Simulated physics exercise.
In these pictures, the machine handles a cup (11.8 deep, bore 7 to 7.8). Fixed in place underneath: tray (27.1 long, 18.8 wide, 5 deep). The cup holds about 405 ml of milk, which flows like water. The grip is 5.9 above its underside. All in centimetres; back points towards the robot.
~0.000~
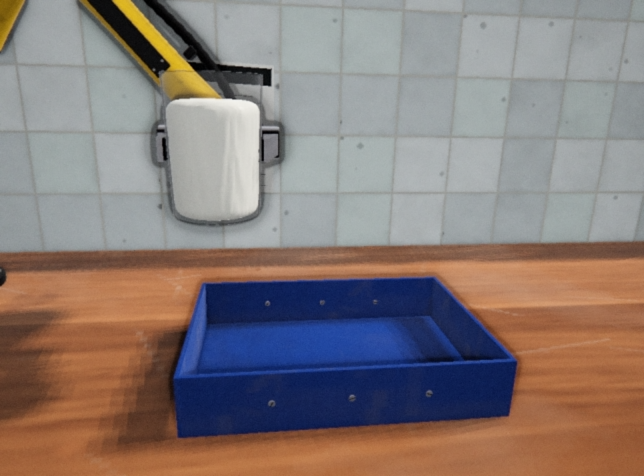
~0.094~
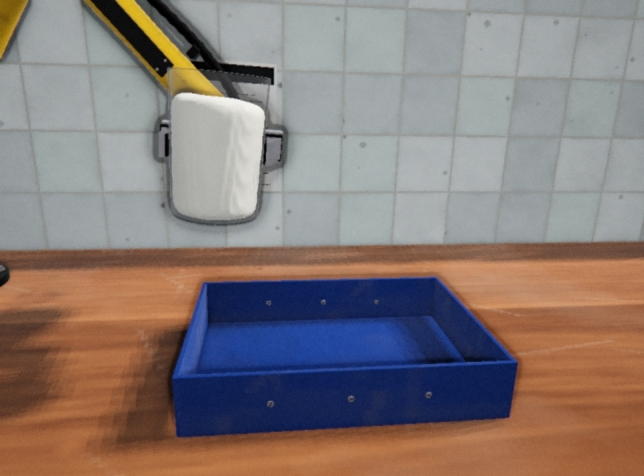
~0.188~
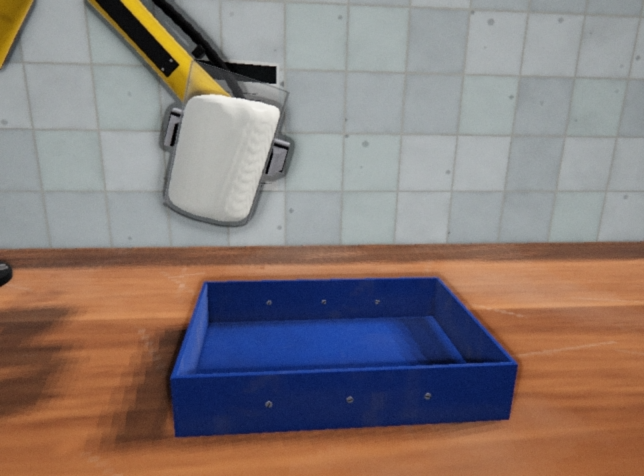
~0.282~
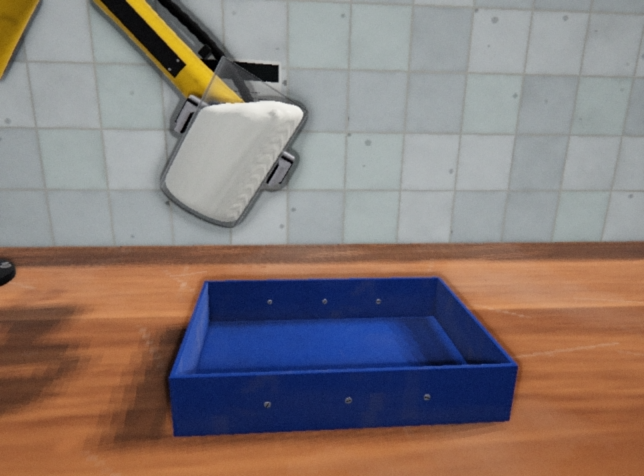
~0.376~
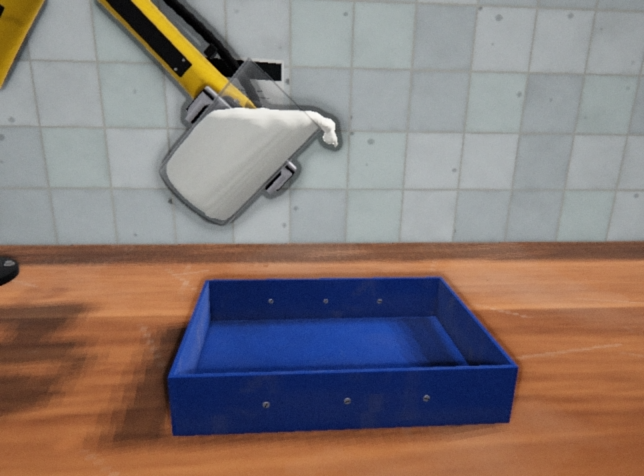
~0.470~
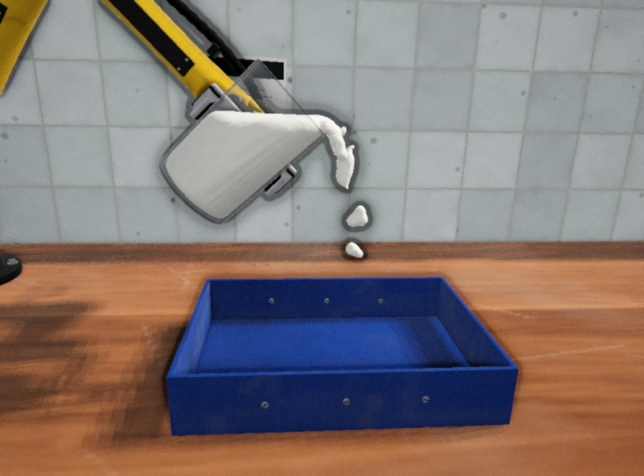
A cup of white milk, held by a yellow and black robot arm above a blue tray, tilted steadily to the right until milk ran over its rim in a thin stream and separate drops.
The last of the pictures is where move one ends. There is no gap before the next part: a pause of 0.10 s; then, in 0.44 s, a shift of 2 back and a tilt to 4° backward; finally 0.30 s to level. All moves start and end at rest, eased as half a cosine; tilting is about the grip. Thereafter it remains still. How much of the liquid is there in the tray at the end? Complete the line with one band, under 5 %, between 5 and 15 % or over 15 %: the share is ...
The share is between 5 and 15 %.
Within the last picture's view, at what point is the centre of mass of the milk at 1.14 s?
(236, 179), about.
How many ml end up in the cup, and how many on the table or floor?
Around 370 ml in the first place and 0 ml in the second.
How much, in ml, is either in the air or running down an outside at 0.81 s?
5 ml.
After 0.81 s, tilted 19° forward, liquid up to 25 above the table; 365 ml in the cup, 30 ml in the tray, 5 ml in the air or running down outside.
After 1.14 s, tilted 2° backward, liquid up to 25 above the table; 365 ml in the cup, 35 ml in the tray.
After 1.51 s, level, liquid up to 25 above the table; 365 ml in the cup, 35 ml in the tray.
After 2.31 s, level, liquid up to 25 above the table; 365 ml in the cup, 35 ml in the tray.
In the end, 365 ml in the cup, 35 ml in the tray. That is 9 % in the tray.
